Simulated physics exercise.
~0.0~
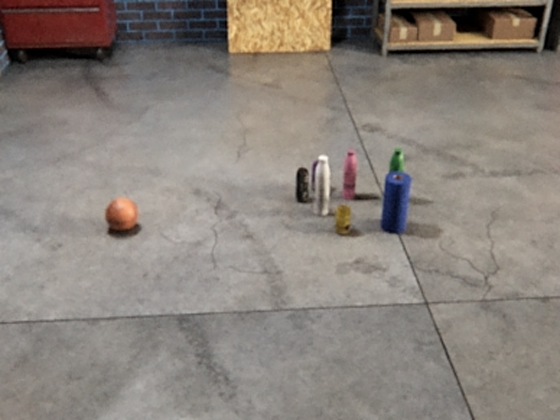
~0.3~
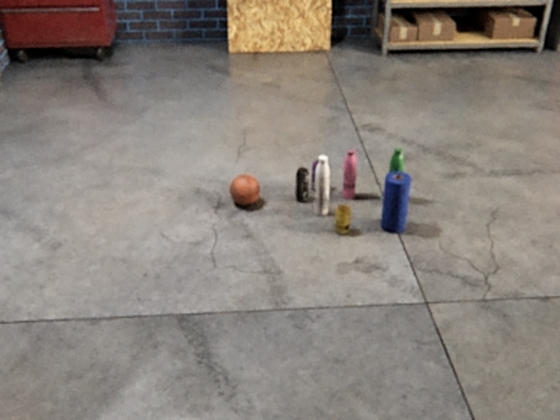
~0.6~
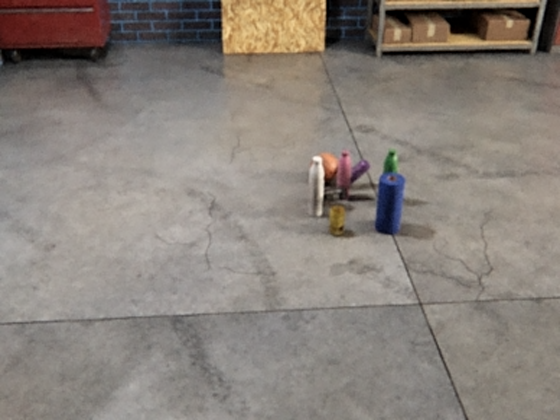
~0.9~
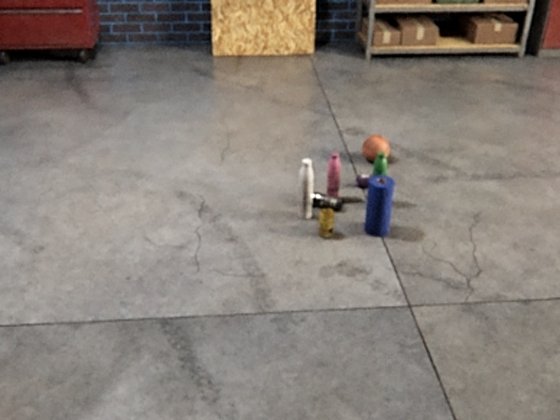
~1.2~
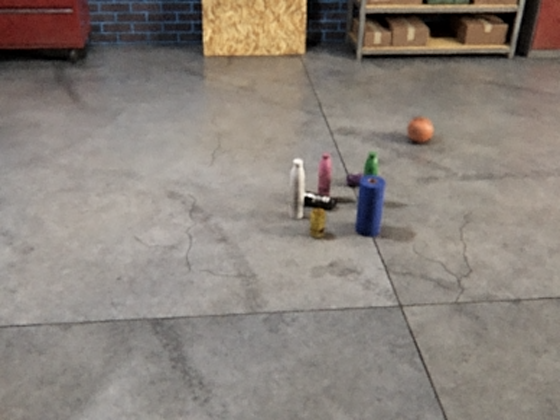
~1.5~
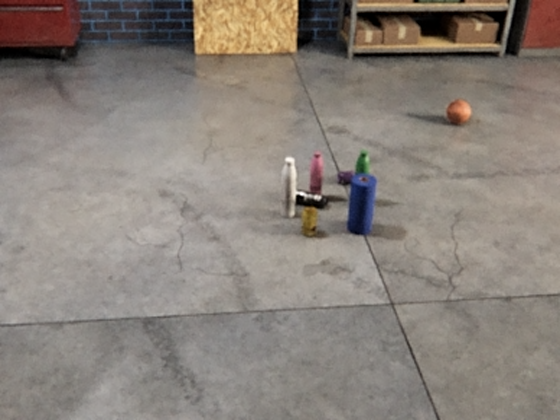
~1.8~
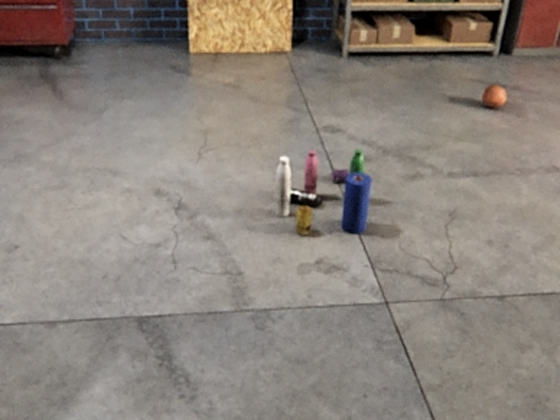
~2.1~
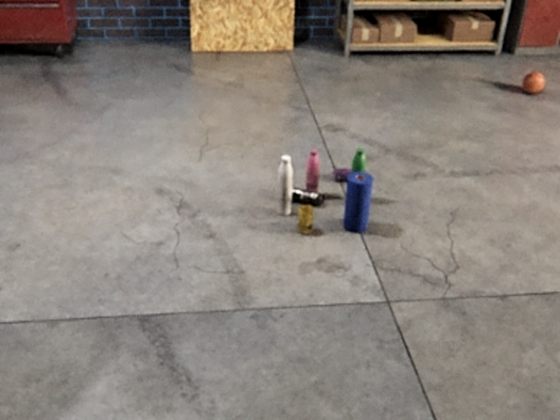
In this clip, an orange ball rolls rightward across a concrete floor into a cluster of bottles, cans and a blue roll, knocking over a black can and a purple can, then rolls on toward the far right while the other five objects remain standing.
